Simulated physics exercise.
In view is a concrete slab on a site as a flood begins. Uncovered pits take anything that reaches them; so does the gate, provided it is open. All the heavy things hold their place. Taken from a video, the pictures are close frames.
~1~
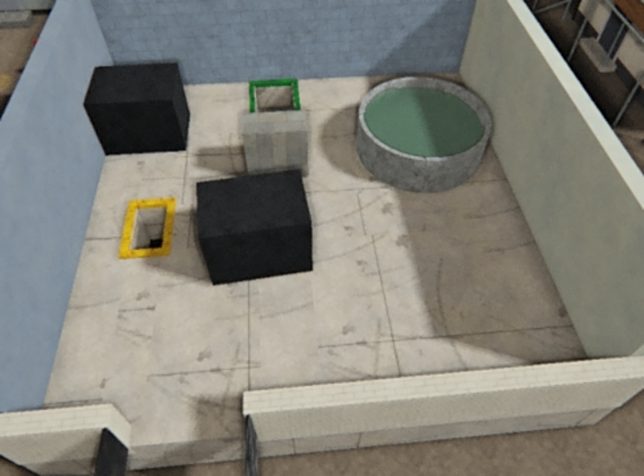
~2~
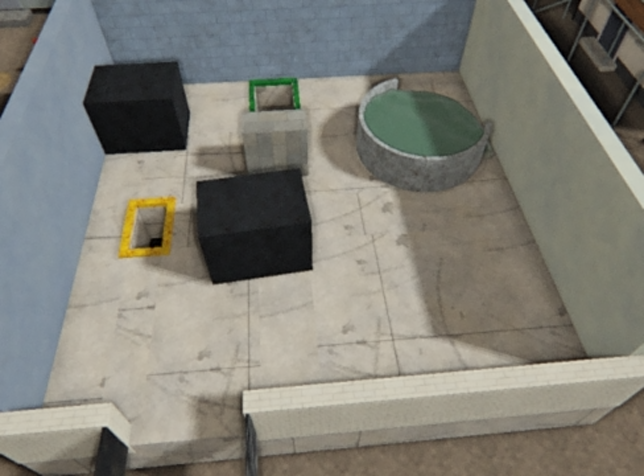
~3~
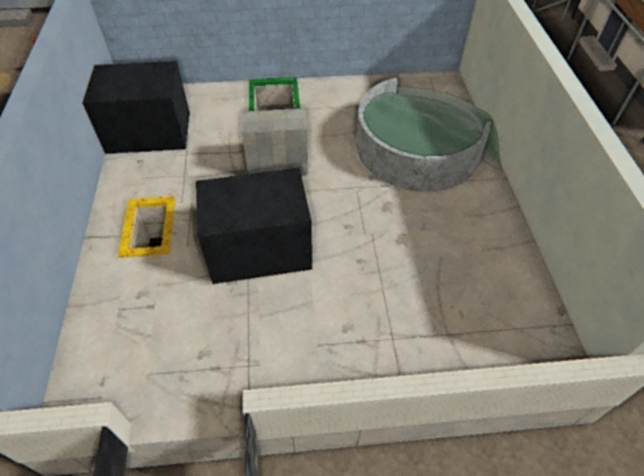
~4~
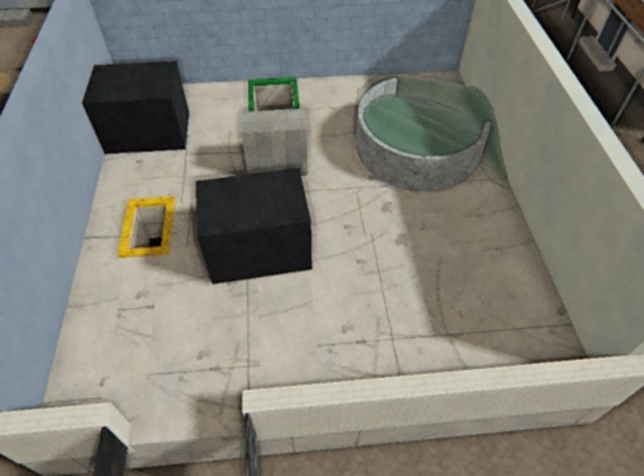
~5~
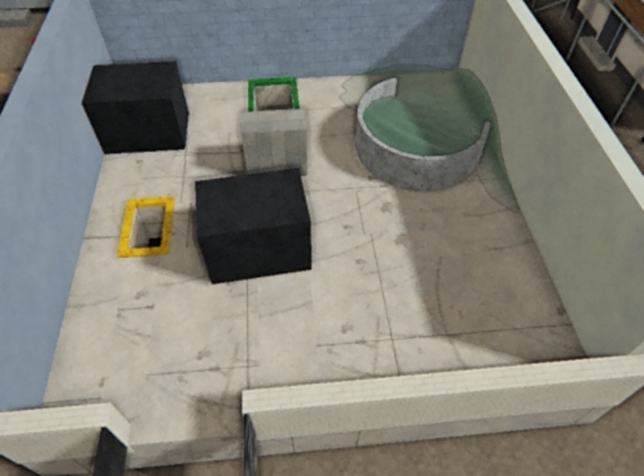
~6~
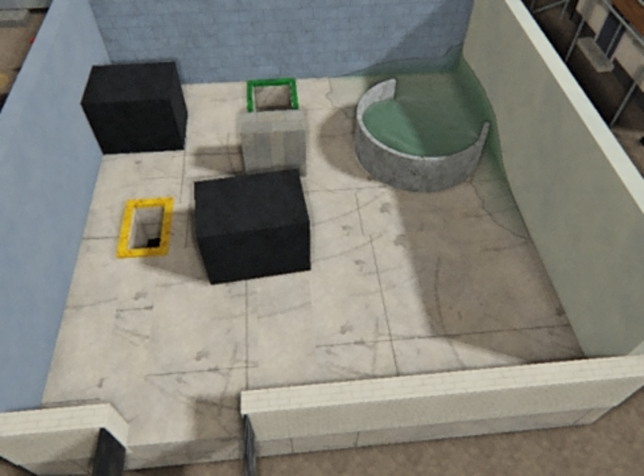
To begin with, green water sits still in a round concrete pool on a walled slab, near black blocks, a grey block and yellow and green framed openings. Then a gap shows on the pool's far side, and water pours out, spreading across the floor behind it and along the right wall.
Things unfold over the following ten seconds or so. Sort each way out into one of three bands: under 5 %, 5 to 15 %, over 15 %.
Sorted: Gate - under 5 %; green pit - over 15 %; yellow pit - under 5 %.
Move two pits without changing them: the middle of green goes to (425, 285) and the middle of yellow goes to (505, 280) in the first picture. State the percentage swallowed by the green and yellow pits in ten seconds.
Green 0%, yellow 2%.
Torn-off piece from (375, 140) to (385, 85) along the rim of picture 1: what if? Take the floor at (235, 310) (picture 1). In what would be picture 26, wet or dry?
My call: Spared.
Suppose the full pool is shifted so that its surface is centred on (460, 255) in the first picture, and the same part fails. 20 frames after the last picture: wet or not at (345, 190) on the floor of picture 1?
There: No water.
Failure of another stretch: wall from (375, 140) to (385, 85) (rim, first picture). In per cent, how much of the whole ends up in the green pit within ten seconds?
For green, roughly 35 in a hundred.
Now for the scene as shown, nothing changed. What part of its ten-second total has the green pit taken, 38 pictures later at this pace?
Around 85 in a hundred.
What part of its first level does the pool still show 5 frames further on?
It works out to roughly 46 %.
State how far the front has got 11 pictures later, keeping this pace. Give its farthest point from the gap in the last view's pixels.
Pixel estimate: (583, 383).
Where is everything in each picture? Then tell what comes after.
The first picture shows still water in the round pool at (424, 119).
In the second picture, the front is at a hidden place, out from the gap on the round pool's far side.
In the third picture, water pours out on the round pool's far side and has run to a hidden place.
In the fourth picture, the front is at (507, 185), out from the gap on the round pool's far side.
In the fifth picture, water pours out on the round pool's far side and has run to (516, 207).
In the sixth picture, water pours out on the round pool's far side and has run to (526, 233).
A moment on, water covers 15 % of the floor; the gate 0 %, the green pit 0 %, the yellow pit 0 %.
Next, water covers 30 % of the floor; the gate 0 %, the green pit 3 %, the yellow pit 0 %.
Then, water covers 40 % of the floor; the gate 0 %, the green pit 19 %, the yellow pit 0 %.
Later, water covers 55 % of the floor; the gate 0 %, the green pit 28 %, the yellow pit 0 %.
In the end, water covers 75 % of the floor; the gate 0 %, the green pit 33 %, the yellow pit 0 %.
